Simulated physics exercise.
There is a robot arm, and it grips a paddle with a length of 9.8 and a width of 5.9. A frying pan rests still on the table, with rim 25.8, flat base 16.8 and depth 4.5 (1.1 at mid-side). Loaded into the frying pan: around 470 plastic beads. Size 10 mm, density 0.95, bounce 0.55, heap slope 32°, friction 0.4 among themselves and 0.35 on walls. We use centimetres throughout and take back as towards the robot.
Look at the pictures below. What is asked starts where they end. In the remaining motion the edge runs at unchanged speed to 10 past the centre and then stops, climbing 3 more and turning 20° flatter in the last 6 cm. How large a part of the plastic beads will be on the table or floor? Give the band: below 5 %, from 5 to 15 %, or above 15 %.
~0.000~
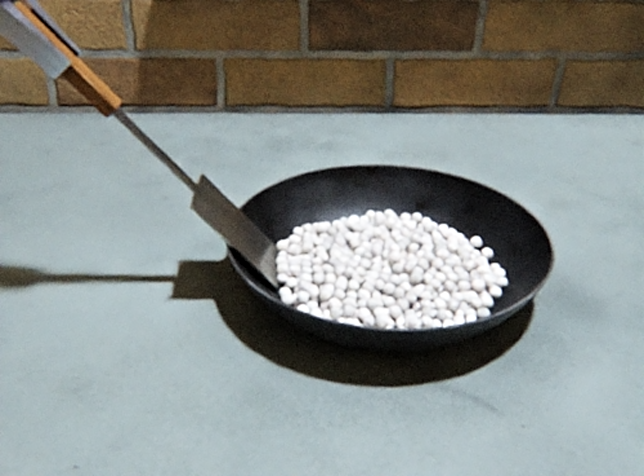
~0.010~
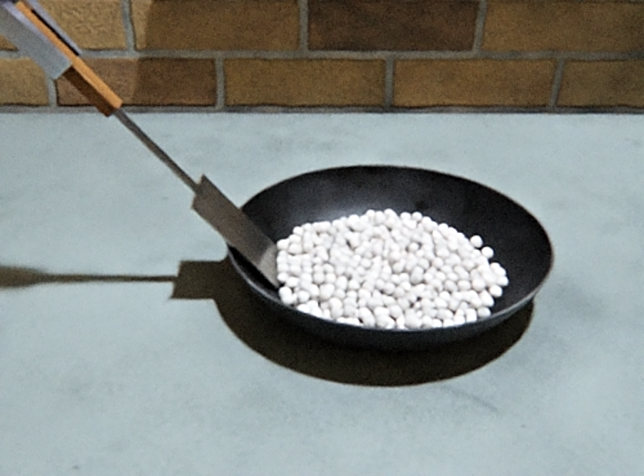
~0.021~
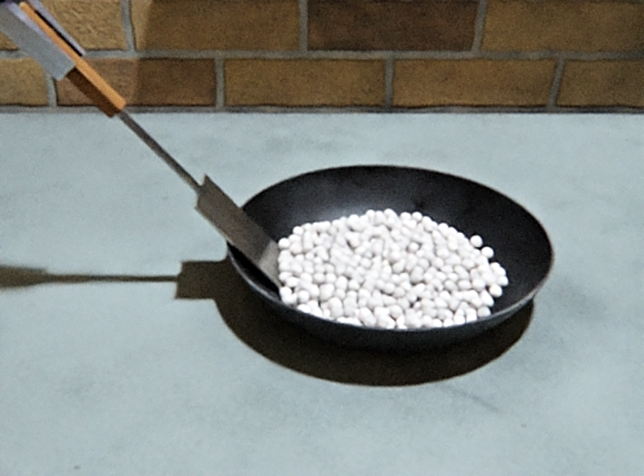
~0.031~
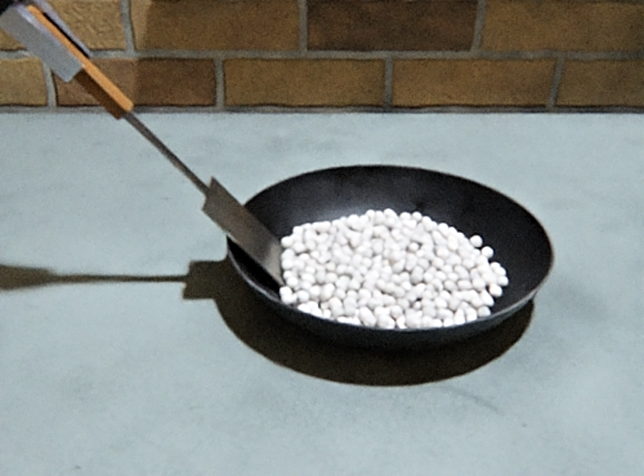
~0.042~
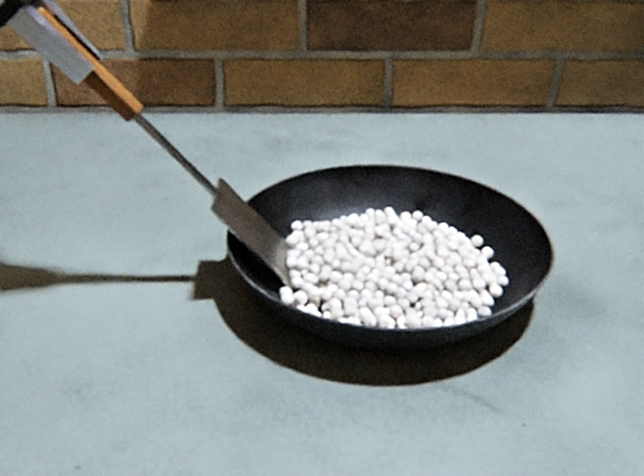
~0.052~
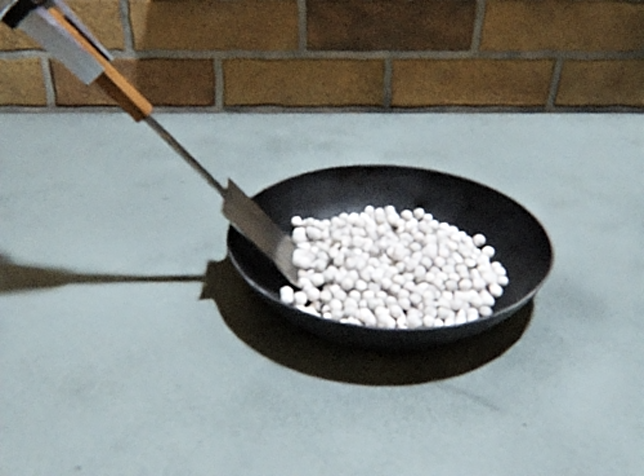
Band: From 5 to 15 %.
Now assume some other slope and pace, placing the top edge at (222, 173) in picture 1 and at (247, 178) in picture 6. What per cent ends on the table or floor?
Some 10 percent ends up on the table or floor.
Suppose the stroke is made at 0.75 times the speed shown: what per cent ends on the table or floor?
I'd put it around 5 per cent.
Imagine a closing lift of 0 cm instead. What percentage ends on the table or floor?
Result: Approx. 5 %.
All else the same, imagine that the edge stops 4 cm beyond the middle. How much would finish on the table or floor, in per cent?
That would be something like 0 in a hundred.
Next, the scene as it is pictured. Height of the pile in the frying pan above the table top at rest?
Some 4.0 cm above the table.
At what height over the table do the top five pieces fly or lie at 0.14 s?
They are some 4 cm up.
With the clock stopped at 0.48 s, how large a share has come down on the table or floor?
It works out to about 10 in a hundred.
By 0.14 s, sloping 50°, highest piece 6 above the table; 469 in the frying pan.
By 0.23 s, sloping 45°, highest piece 4 above the table; 469 in the frying pan.
By 0.48 s, sloping 30°, highest piece 5 above the table; 420 in the frying pan, 47 on the table or floor, 2 on the blade or in flight.
By 1.53 s, sloping 30°, highest piece 4 above the table; 420 in the frying pan, 49 on the table or floor.
Final count, 420 in the frying pan, 49 on the table or floor. That is 10 % on the table or floor.
